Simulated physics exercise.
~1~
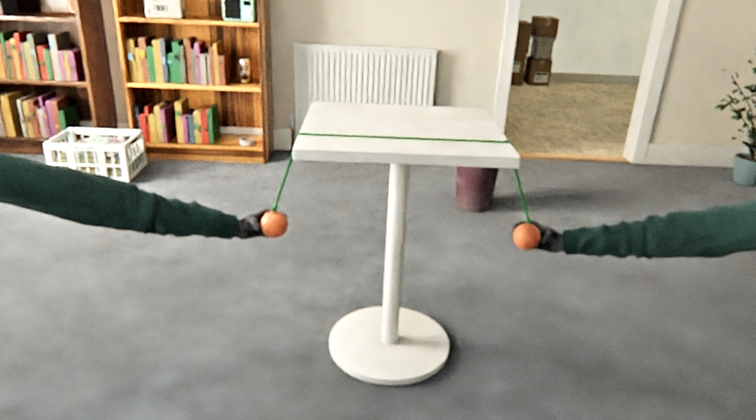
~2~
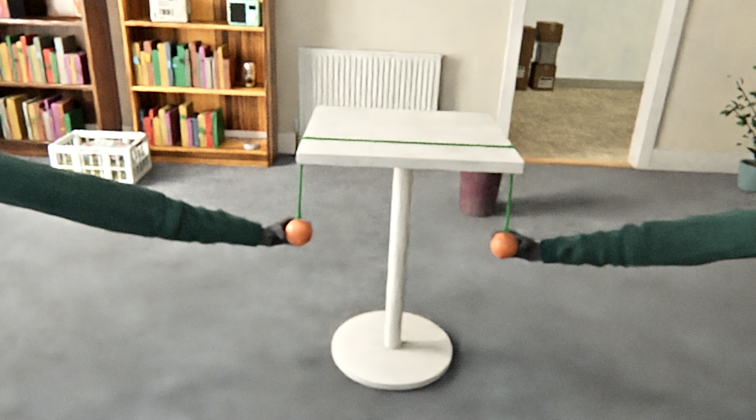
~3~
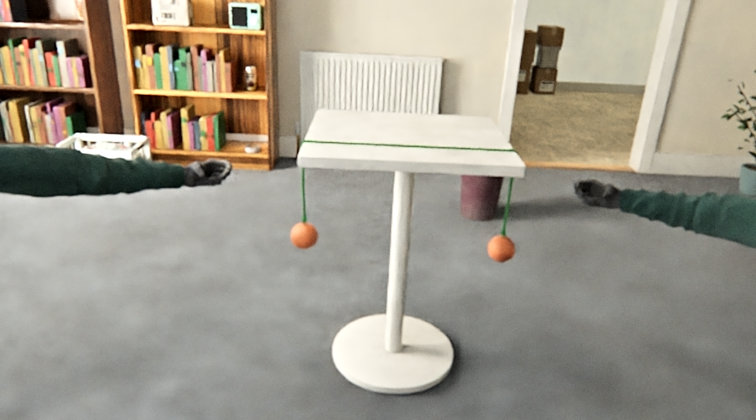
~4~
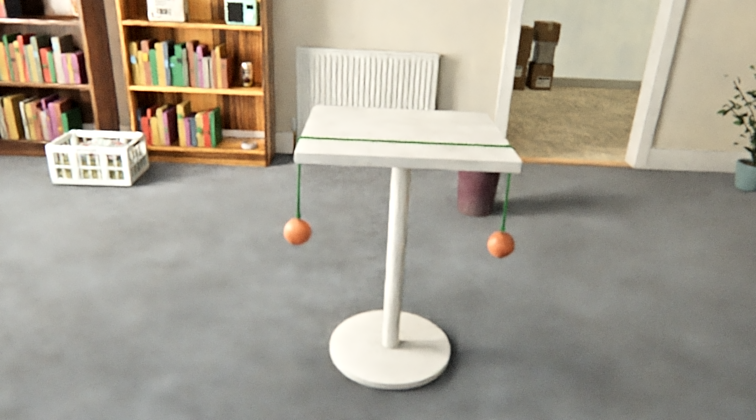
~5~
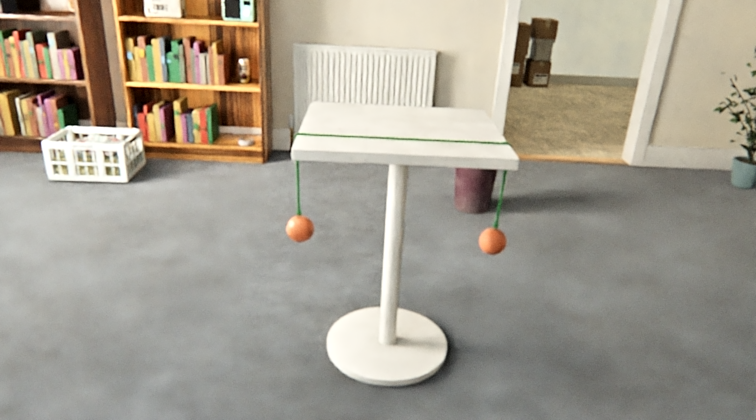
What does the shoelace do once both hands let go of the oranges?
The shoelace keeps its balance across the table, with an orange still hanging on each side.
The video shows a green shoelace laid across a white side table with an orange hanging at each end. Two hands in dark gloves hold the oranges, release them and draw back out of view, and both oranges stay hanging at nearly the same height.
